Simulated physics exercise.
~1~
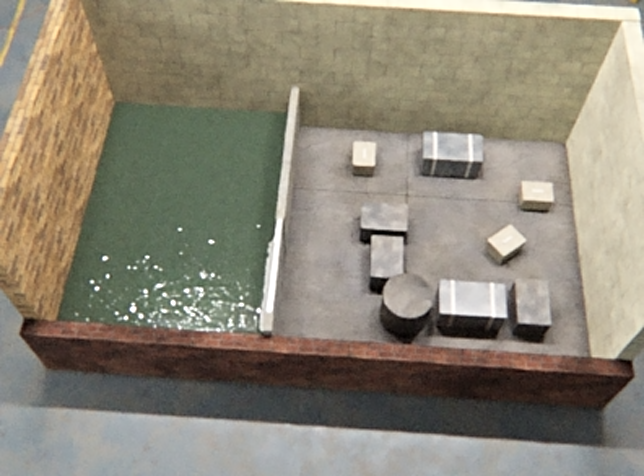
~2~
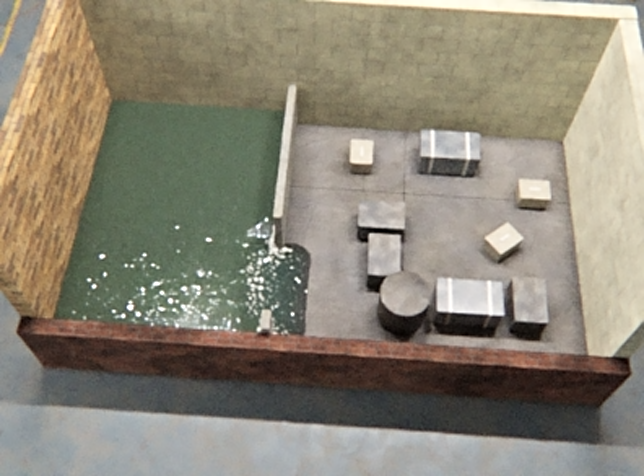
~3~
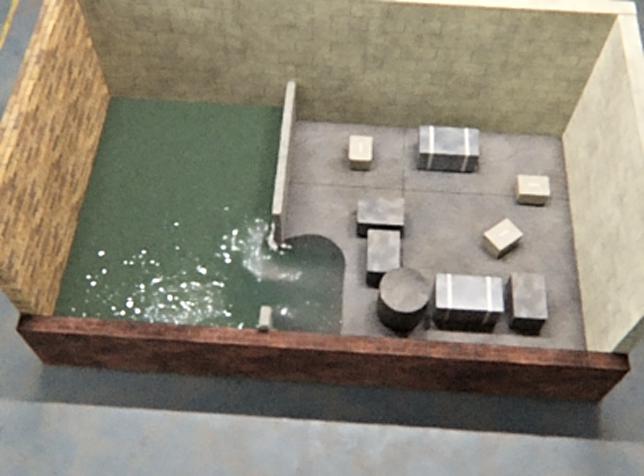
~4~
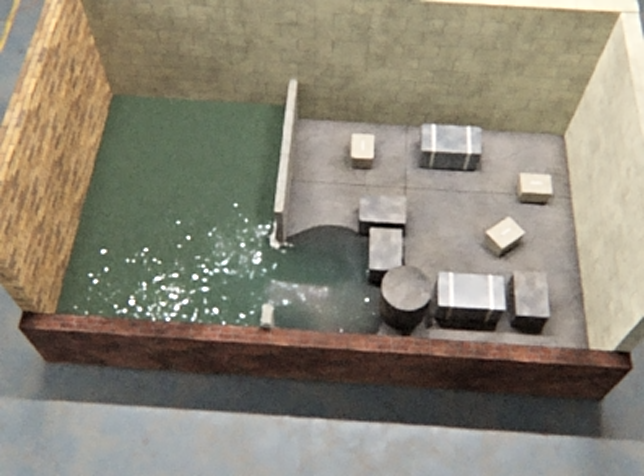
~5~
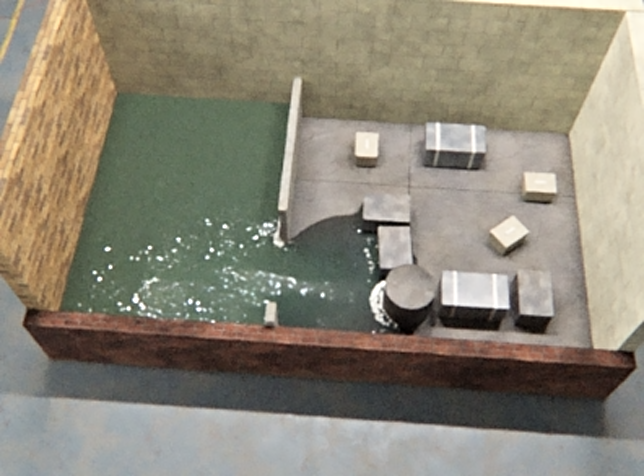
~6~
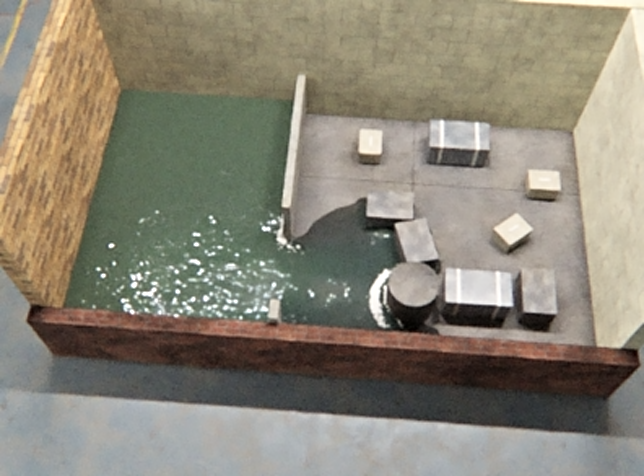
Green water spreading through a gap in a partition onto a grey floor, reaching dark blocks and nudging one slightly rightward.
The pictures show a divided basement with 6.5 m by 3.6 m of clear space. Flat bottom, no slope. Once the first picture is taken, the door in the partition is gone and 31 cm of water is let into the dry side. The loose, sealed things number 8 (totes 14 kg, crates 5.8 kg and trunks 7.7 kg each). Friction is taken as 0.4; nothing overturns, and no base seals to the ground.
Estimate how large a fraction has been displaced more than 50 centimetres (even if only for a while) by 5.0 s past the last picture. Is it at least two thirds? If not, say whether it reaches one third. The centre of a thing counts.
My guess is the middle third of the scale.
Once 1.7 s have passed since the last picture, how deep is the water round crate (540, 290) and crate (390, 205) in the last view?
I'd estimate 4 cm for the first and 2 cm for the second.
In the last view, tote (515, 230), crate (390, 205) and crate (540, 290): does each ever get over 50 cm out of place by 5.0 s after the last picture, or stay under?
Below the mark, above the mark, above the mark.
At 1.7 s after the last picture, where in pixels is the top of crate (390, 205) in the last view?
Look for it near (404, 154).
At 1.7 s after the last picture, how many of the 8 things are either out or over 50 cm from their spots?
By then the count is 2.
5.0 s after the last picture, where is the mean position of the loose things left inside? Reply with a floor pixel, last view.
I'd say about (474, 176) in the last view.
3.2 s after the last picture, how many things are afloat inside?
Count at that moment: 4.
Then, 0.4 s after the last picture 1 of 8 are over 50 cm from their spots; 0 afloat.
Then, 1.7 s after the last picture 2 of 8 are over 50 cm from their spots; 3 afloat.
Then, 3.2 s after the last picture 4 of 8 are over 50 cm from their spots; 4 afloat.
Then, 5.0 s after the last picture 4 of 8 are over 50 cm from their spots, and 5 have been at some point; 7 afloat.
